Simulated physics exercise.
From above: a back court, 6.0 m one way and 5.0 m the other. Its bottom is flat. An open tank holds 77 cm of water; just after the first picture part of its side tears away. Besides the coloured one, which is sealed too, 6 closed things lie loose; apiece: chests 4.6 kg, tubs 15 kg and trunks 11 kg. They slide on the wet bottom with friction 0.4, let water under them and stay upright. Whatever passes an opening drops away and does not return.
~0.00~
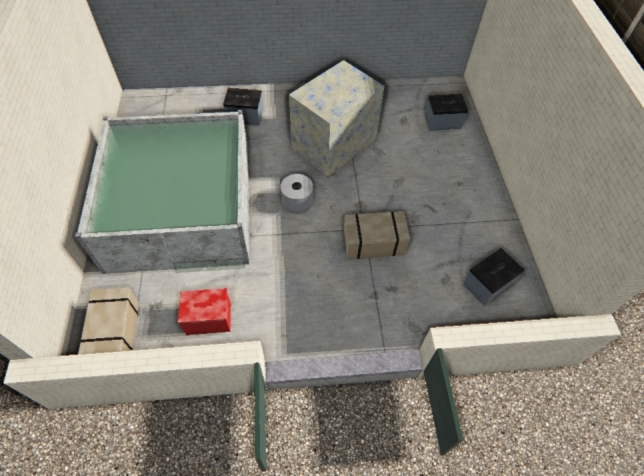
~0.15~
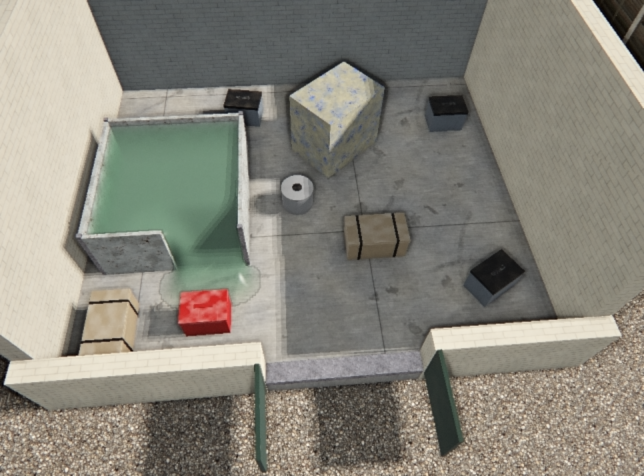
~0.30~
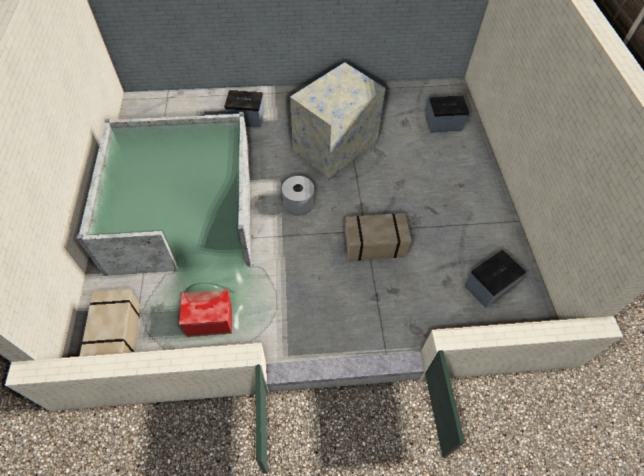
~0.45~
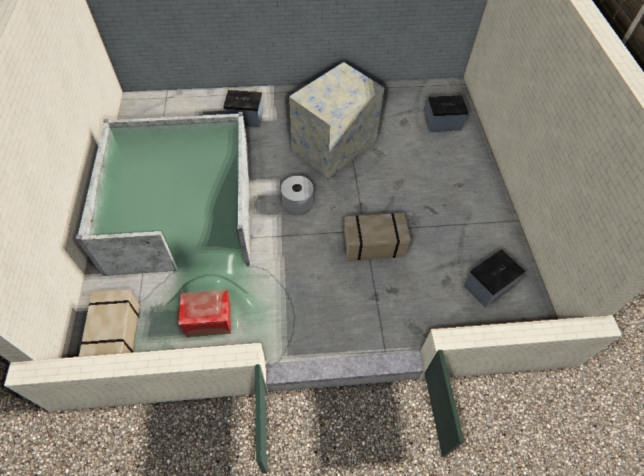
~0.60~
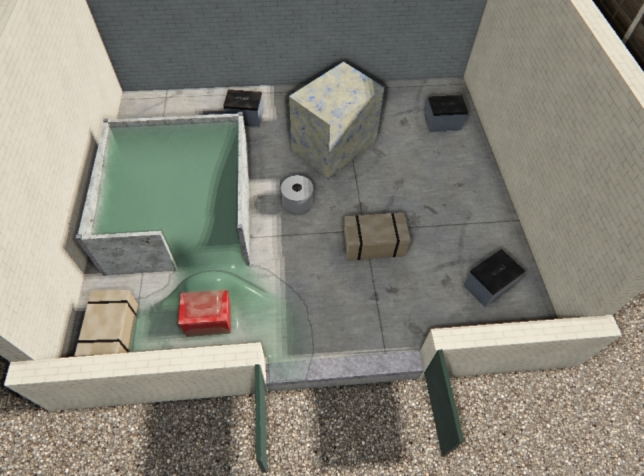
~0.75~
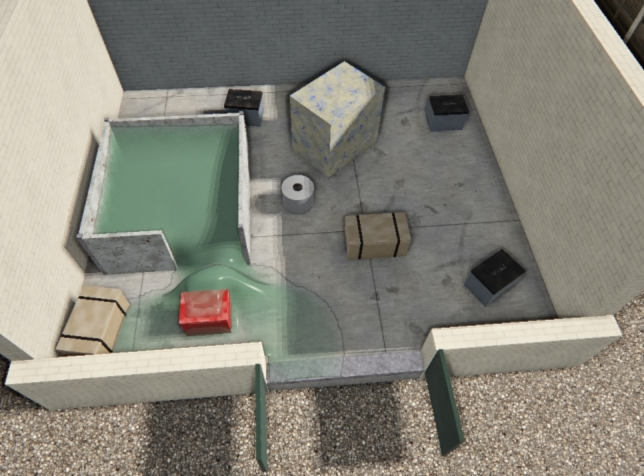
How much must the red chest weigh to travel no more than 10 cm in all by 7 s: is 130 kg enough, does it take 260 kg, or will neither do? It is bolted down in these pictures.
Verdict: Only the higher weight holds it.
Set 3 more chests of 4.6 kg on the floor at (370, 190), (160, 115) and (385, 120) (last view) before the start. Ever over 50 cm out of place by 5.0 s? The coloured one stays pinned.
In turn: Less, more, less.
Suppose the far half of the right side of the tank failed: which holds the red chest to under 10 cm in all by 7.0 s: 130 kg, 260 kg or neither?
In that case the smaller load will do.
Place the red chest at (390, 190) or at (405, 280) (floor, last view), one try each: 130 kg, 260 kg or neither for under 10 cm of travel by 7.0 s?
In turn: Either load holds; either load holds.
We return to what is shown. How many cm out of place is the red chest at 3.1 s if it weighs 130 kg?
Roughly 40 cm.
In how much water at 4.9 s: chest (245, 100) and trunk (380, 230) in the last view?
About 2 and 2 cm.
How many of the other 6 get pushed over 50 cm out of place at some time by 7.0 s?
I count 4.
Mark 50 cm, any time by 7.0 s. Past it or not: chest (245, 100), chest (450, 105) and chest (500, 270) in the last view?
In turn: Past it, over, more.
After 1.4 s the red chest would be 40 cm from its start with 130 kg and 0 cm from its start with 260 kg; 18 cm of water round it then.
After 3.1 s the red chest would be 40 cm from its start with 130 kg and 0 cm from its start with 260 kg; 21 cm of water round it then.
After 4.9 s the red chest would be 40 cm from its start with 130 kg and 0 cm from its start with 260 kg; 16 cm of water round it then.
After 7.0 s the red chest would be 40 cm from its start with 130 kg and 0 cm from its start with 260 kg; 12 cm of water round it then.
